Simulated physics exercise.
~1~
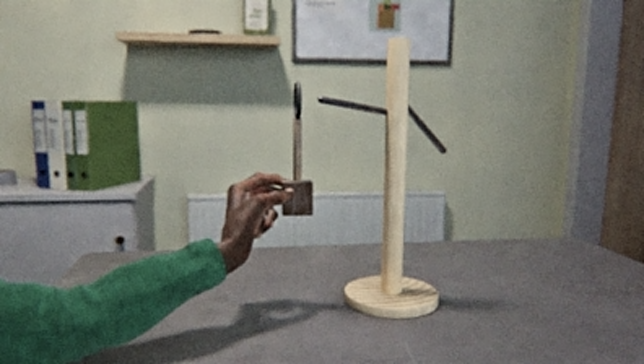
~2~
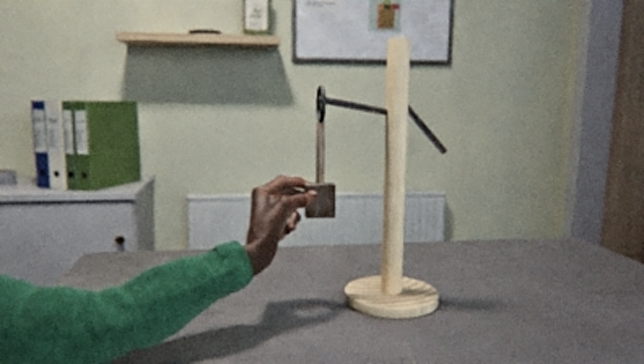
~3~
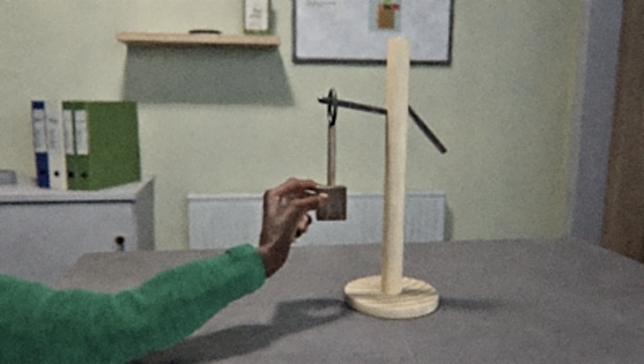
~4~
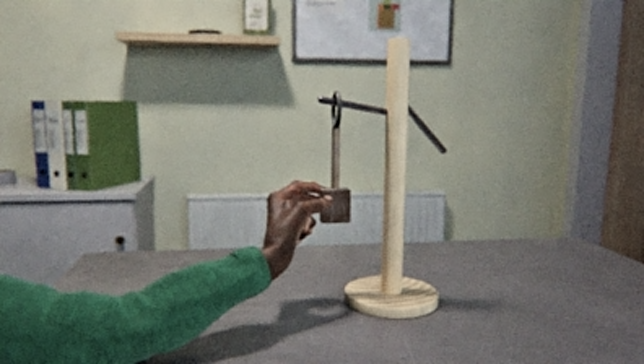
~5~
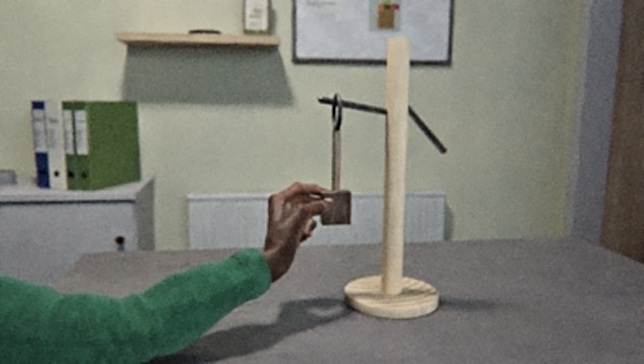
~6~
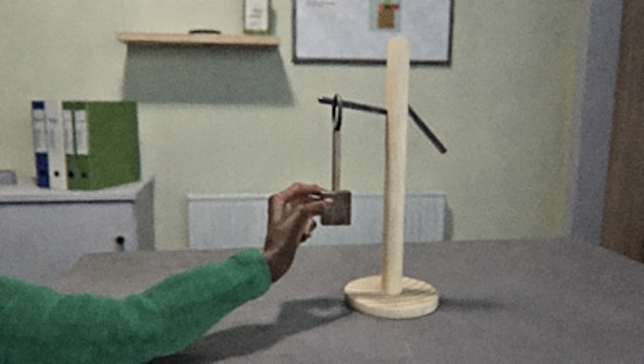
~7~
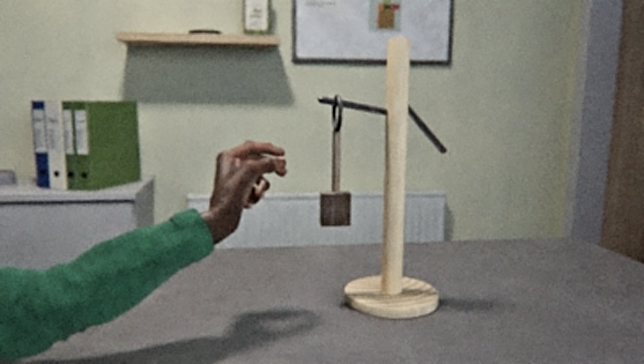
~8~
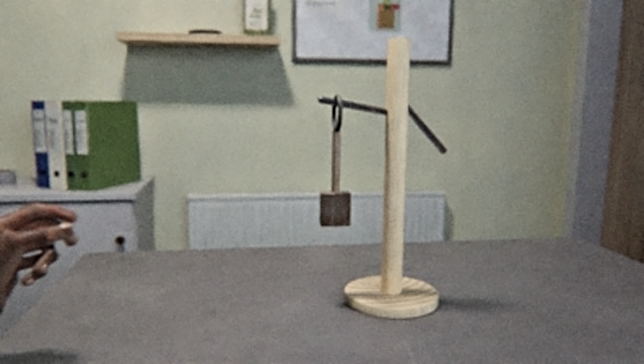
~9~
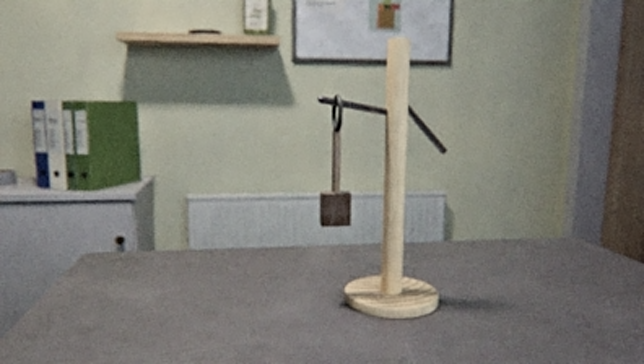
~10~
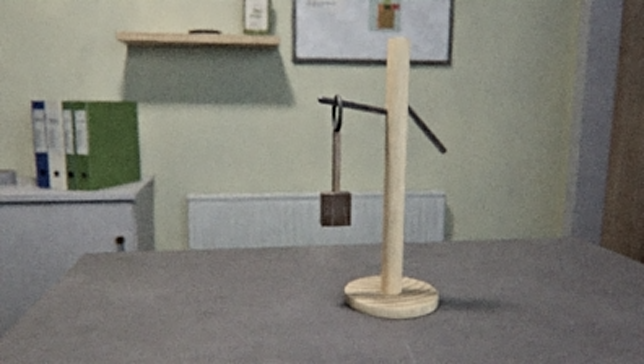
A hand in a green sleeve moved a brown brush to the right and hooked its ring over the left peg of a wooden stand, then let go and drew away to the left, leaving the brush hanging still.
